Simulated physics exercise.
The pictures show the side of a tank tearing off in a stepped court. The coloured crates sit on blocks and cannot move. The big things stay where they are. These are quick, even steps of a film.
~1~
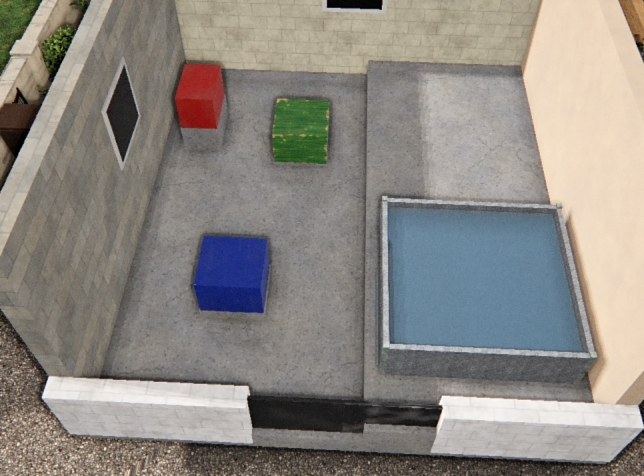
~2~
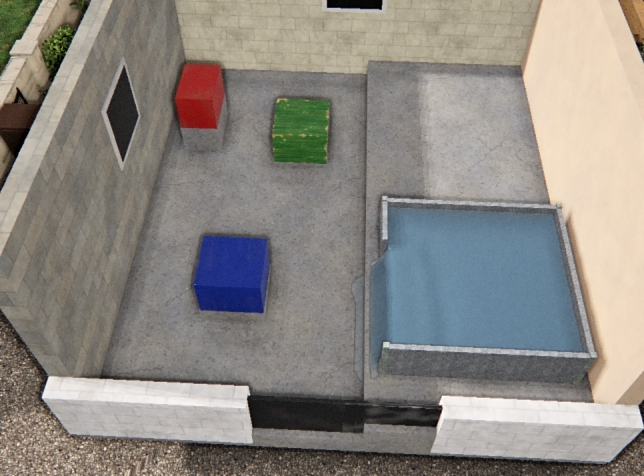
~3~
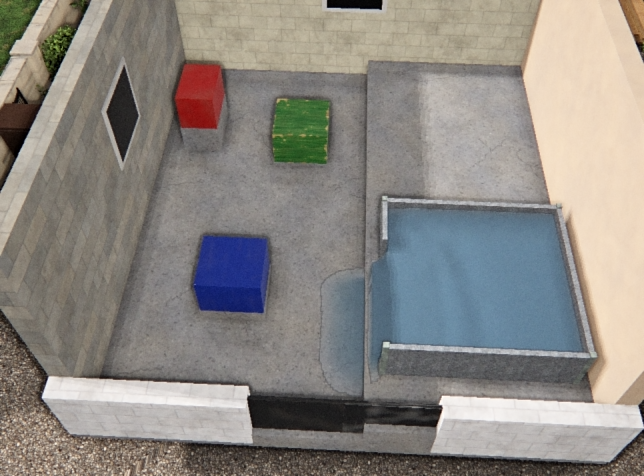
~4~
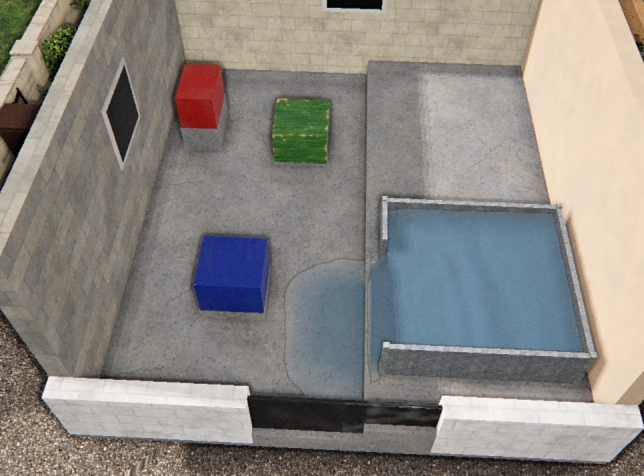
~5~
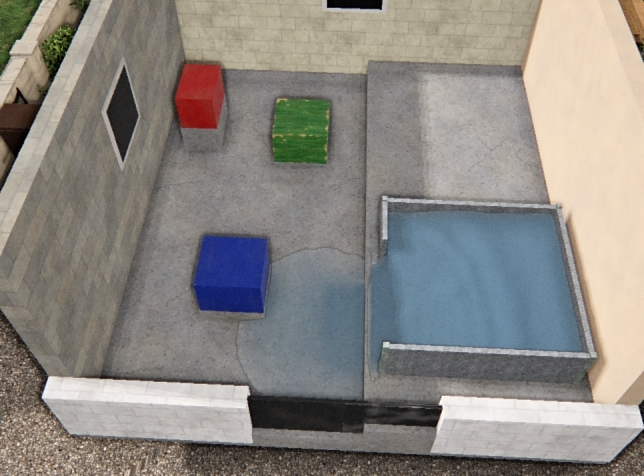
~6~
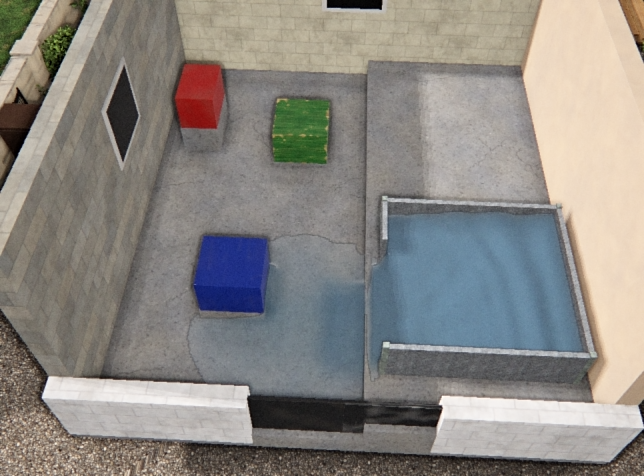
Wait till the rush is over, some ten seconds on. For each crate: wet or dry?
One by one: The blue crate is wetted; the green crate is wetted; the red crate escapes dry.
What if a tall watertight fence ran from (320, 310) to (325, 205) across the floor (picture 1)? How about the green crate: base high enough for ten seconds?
My reading: The green crate takes water.
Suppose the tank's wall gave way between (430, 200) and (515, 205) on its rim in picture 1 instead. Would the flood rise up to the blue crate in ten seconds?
One by one: Blue escapes it.
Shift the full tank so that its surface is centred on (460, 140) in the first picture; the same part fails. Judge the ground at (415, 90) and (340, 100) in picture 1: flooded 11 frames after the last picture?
In turn: Clear, awash.
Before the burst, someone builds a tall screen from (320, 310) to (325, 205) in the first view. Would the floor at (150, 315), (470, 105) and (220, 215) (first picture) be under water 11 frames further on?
In turn: Flooded, no water, no water.
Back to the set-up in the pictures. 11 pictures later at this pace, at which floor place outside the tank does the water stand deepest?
I would point to (93, 406).
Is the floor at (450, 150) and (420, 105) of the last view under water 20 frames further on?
In turn: Free of water, not flooded.
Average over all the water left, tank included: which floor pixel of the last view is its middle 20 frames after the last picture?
I would point to (303, 287).
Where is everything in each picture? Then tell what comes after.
In the first picture, still water in the open tank at (478, 275).
In the second picture, water pours out at (385, 308) and has run to (371, 266).
In the third picture, the front is at (332, 281), out from the gap at (385, 310).
In the fourth picture, the front is at (300, 279), out from the gap at (385, 310).
In the fifth picture, water pours out at (385, 311) and has run to (244, 347).
In the sixth picture, water pours out at (385, 311) and has run to (196, 340).
A moment on, water covers 25 % of the floor; the blue crate water round its plinth, the green crate not reached, the red crate not reached.
Next, water covers 35 % of the floor; the blue crate water round its plinth, the green crate water round its plinth, the red crate water round its plinth.
Then, water covers 55 % of the floor; the blue crate water round its plinth, the green crate water round its plinth, the red crate water round its plinth.
Later, water covers 65 % of the floor; the blue crate water round its plinth, the green crate water round its plinth, the red crate water round its plinth.
In the end, water covers 65 % of the floor; the blue crate was topped, the green crate was topped, the red crate stayed above the water.
